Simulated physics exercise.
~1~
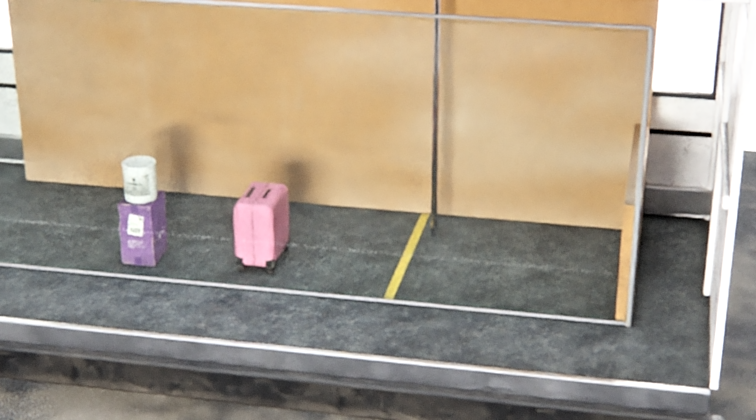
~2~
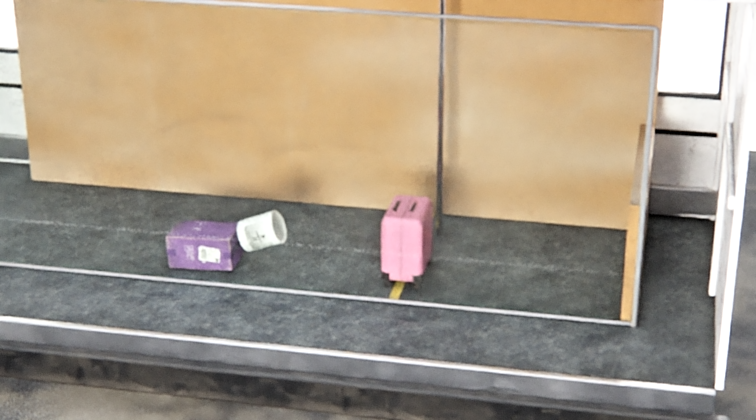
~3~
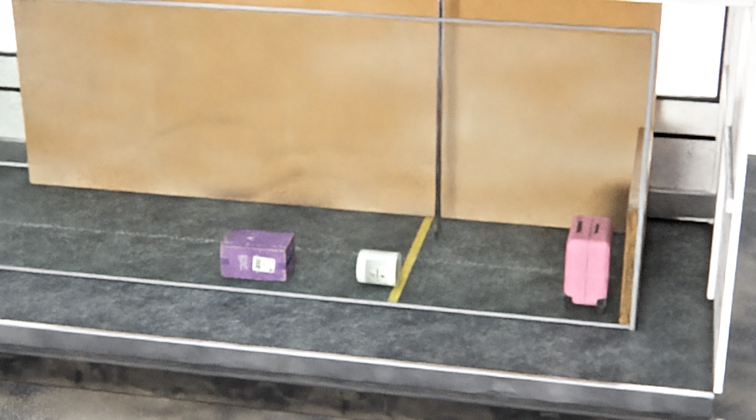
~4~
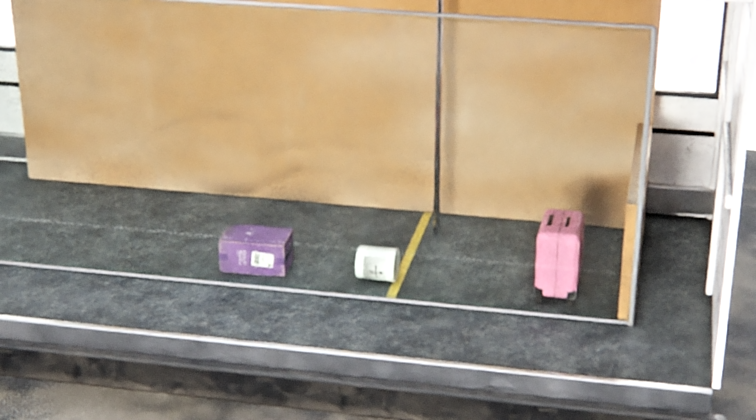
In a metro bay, a pink case rolls right past the yellow line while a purple pack and white bucket topple short.
